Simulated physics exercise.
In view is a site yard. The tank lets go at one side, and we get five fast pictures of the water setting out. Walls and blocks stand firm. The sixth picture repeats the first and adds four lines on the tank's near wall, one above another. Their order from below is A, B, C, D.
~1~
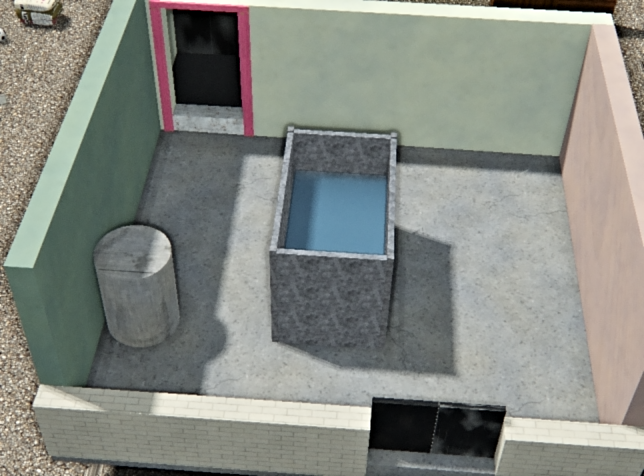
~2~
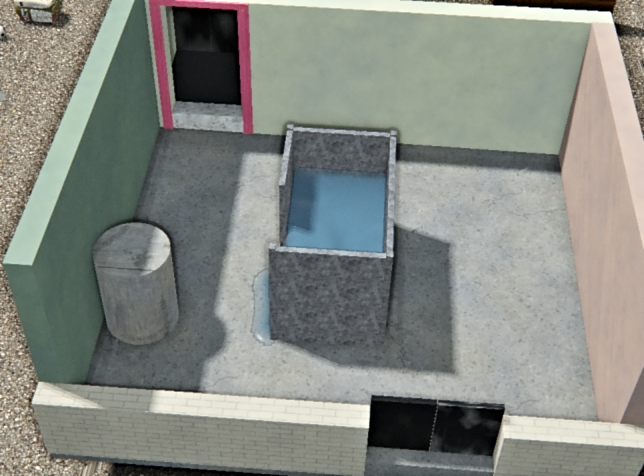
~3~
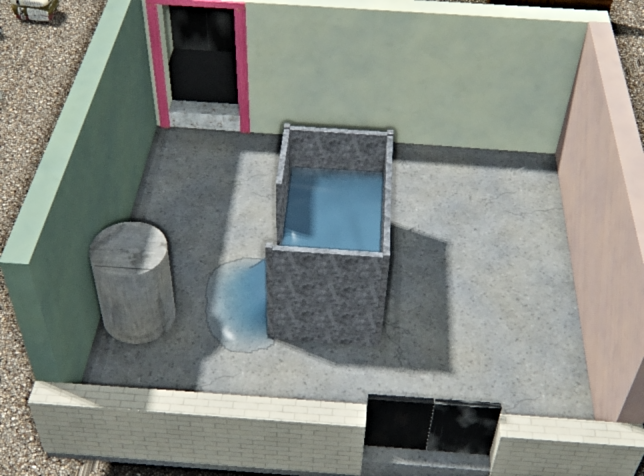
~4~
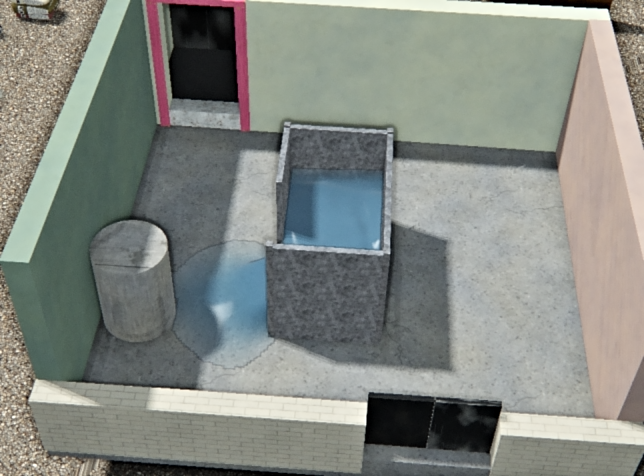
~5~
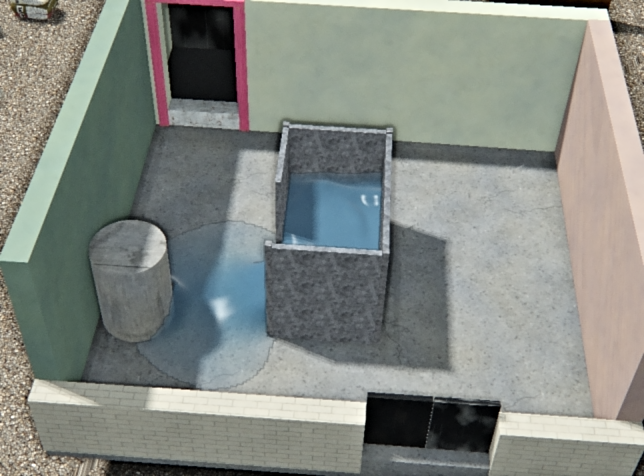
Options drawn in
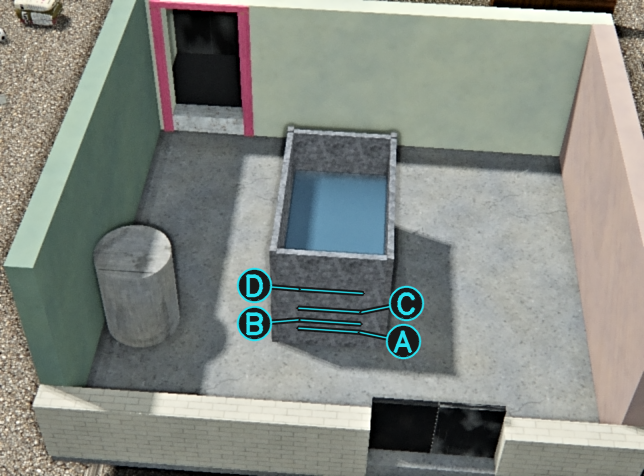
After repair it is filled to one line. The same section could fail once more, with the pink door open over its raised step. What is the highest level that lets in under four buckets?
D will do.
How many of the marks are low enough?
All of the four.
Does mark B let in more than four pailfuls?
No.
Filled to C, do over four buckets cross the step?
No.
On the marked copy, A at (329, 330); B at (329, 321); C at (329, 310); D at (330, 291); from the bottom up A, B, C, D.
For mark A, nothing gets over.
For mark B, nothing gets over.
For mark C, nothing gets over.
For mark D, a bucket or two gets in.
